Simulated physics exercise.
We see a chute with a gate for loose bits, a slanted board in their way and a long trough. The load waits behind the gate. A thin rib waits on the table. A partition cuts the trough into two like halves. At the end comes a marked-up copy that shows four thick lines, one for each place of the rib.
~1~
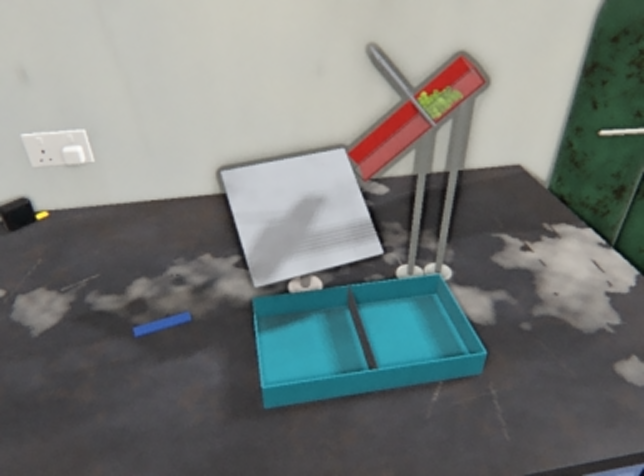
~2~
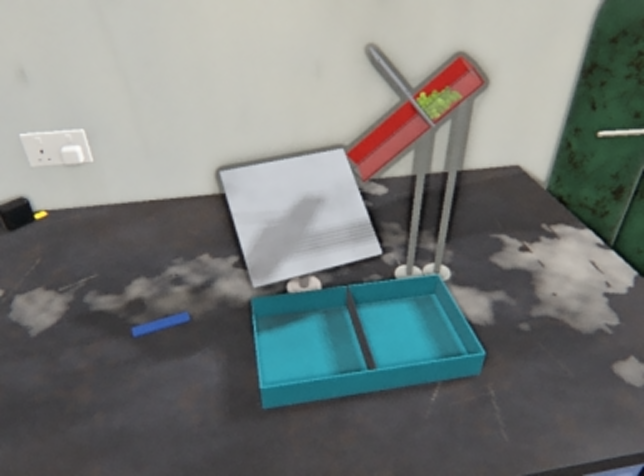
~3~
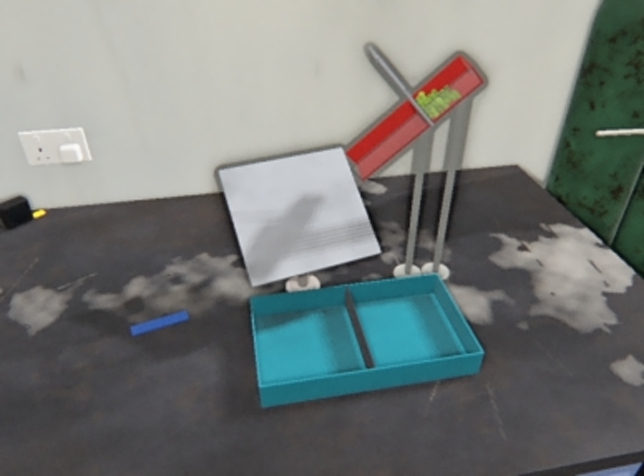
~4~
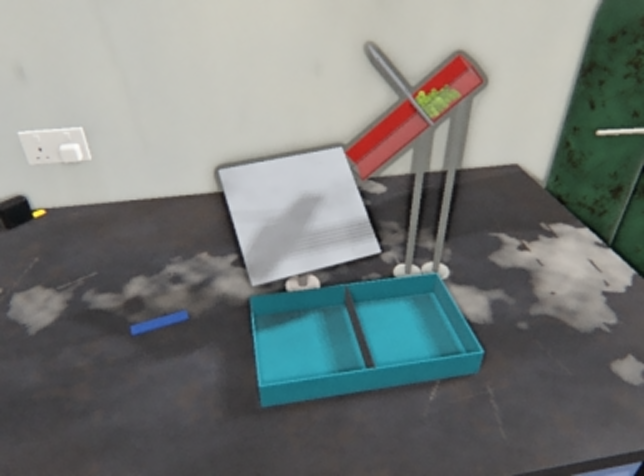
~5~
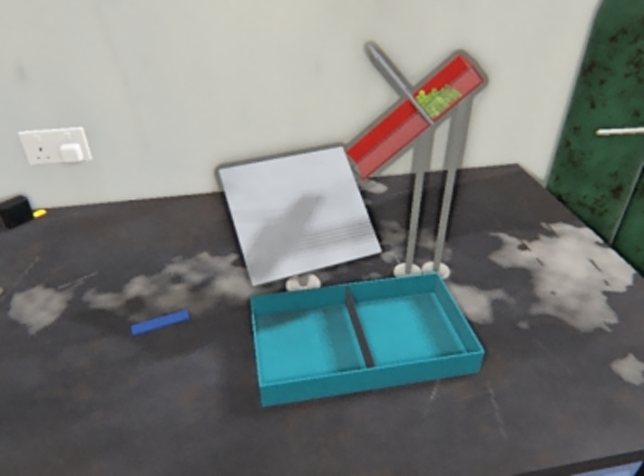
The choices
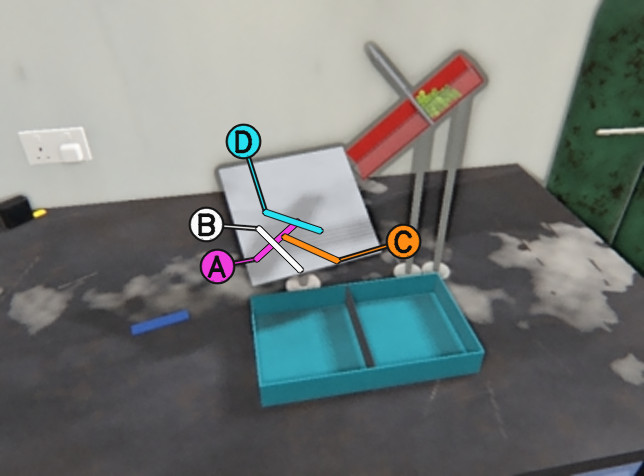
On a dark worn tabletop, green bits rest behind a red chute's gate, nothing clearly moving.
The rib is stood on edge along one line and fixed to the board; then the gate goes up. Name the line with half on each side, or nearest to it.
D beats the others.
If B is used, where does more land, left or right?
The left half.
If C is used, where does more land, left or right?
Right.
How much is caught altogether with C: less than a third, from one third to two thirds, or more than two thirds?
It is more than two thirds.
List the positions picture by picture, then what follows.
Load behind the gate (435, 104), dried peas; lip of the chute (362, 174), sloping fairly steeply, in the first picture.
Middle of the board (302, 213), tilted fairly steeply; middle of its low edge (321, 270); of its high edge (284, 160), in the second picture.
Front corners of the trough (260, 387) and (483, 353); front end of its middle wall (375, 369), in the third picture.
Middle of the load (433, 103); lip (360, 172), in the fourth picture.
Middle of the load (433, 102); lip (360, 172), in the fifth picture.
On the marked copy, line A from (297, 221) to (256, 258); line B from (258, 228) to (300, 269); line C from (284, 236) to (337, 260); line D from (265, 212) to (319, 230).
With A, of what is caught, almost all in the left half, about a tenth in the right.
With B, of what is caught, almost all in the left half, about a tenth in the right.
With C, of what is caught, about a tenth in the left half, almost all in the right.
With D, of what is caught, roughly half in the left half, roughly half in the right.
